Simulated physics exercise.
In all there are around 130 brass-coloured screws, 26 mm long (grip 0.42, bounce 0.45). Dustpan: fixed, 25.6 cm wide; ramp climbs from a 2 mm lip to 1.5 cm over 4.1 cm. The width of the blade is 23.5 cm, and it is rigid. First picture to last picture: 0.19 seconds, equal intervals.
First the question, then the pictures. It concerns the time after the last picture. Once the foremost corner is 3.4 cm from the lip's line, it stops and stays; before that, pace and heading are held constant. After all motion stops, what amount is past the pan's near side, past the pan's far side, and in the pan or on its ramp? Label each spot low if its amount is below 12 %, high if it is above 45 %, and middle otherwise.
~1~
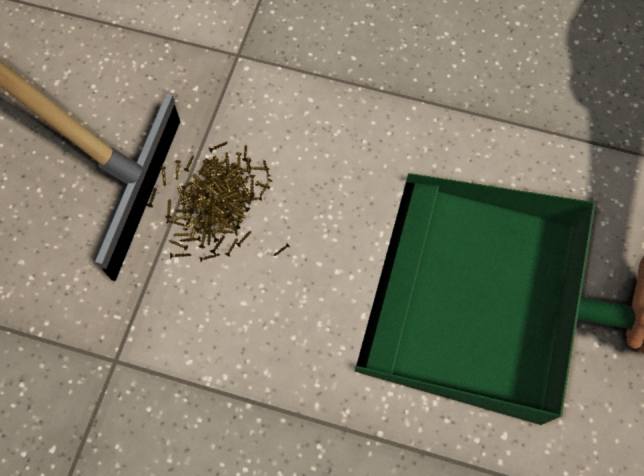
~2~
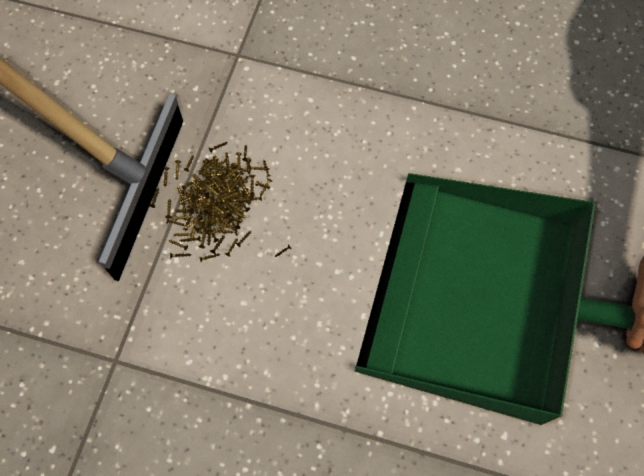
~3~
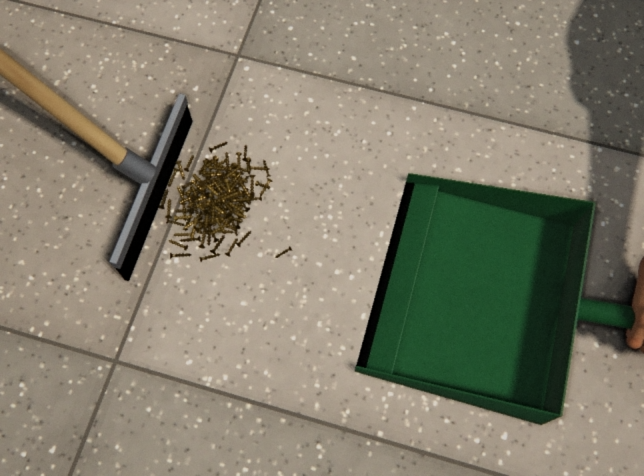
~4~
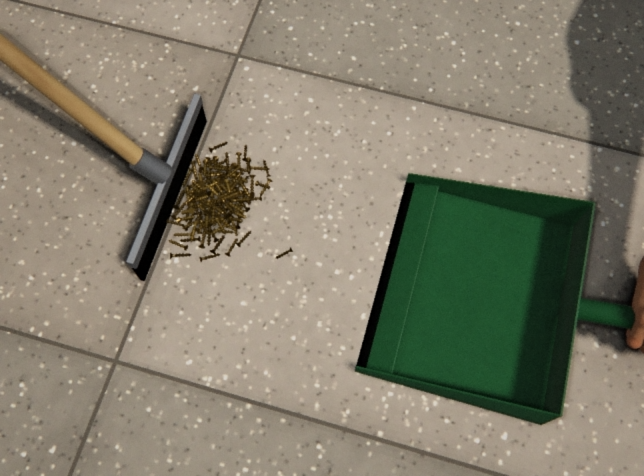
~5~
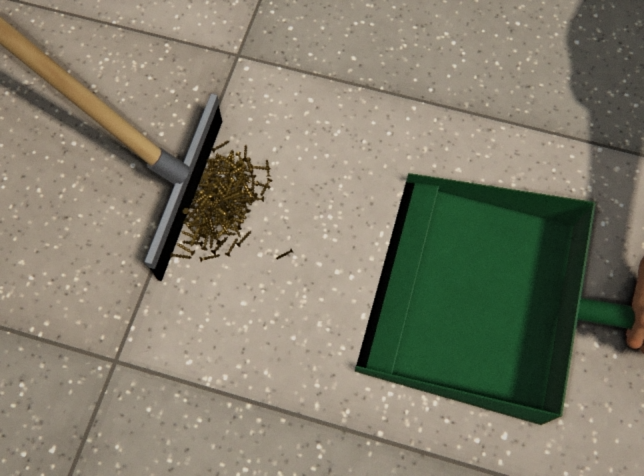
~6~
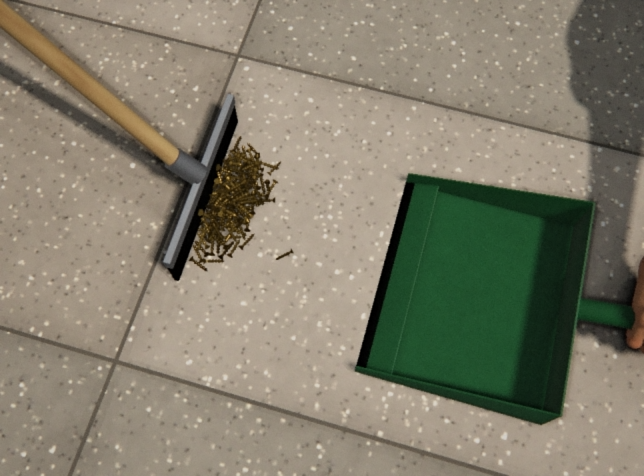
Near side: Low, far side: Middle, pan: Middle.
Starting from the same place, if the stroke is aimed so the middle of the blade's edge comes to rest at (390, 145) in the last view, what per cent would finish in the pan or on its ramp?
Some 5 percent.
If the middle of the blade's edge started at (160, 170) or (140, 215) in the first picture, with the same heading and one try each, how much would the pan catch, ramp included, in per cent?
Estimates: 15 percent and 20 percent.
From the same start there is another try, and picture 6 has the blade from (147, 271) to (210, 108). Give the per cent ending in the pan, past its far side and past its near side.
You'd see pan at 25, far at 10 and near at 0.
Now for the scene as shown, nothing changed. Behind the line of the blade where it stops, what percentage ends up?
Around 0 per cent.
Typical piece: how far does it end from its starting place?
Roughly 22 centimetres.
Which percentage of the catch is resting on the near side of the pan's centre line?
I'd put it at around 0 per cent.
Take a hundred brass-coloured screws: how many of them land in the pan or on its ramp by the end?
Roughly 20 %.
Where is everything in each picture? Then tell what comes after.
The first frame shows blade from (103, 263) to (170, 102), moved 0.0 cm, 0 of the pieces shifted so far; middle of the pieces at (216, 200); pan at (485, 300).
The second frame shows blade from (106, 263) to (173, 102), moved 0.4 cm, 0 of the pieces shifted so far; middle of the pieces at (216, 200).
The third frame shows blade from (117, 263) to (183, 102), moved 1.6 cm, 4 of the pieces shifted so far; middle of the pieces at (216, 200).
The fourth frame shows blade from (133, 263) to (198, 102), moved 3.5 cm, 15 of the pieces shifted so far; middle of the pieces at (216, 200).
The fifth frame shows blade from (151, 263) to (215, 102), moved 5.6 cm, 84 of the pieces shifted so far; middle of the pieces at (228, 199).
The sixth frame shows blade from (170, 264) to (231, 102), moved 7.7 cm, 125 of the pieces shifted so far; middle of the pieces at (237, 199); pan at (485, 300).
Then, 0.20 s after the last picture, middle of the blade 14 cm from the lip; 0 % over the lip, far side 10 %, near side 0 %.
Then, 0.34 s after the last picture, middle of the blade 7 cm from the lip; 0 % over the lip, far side 20 %, near side 0 %.
Then, 0.60 s after the last picture, middle of the blade 4 cm from the lip; 20 % over the lip, far side 20 %, near side 0 %.
In the end, near side 0 %, far side 20 %, pan 20 %, in front of the lip or behind the blade 60 %.
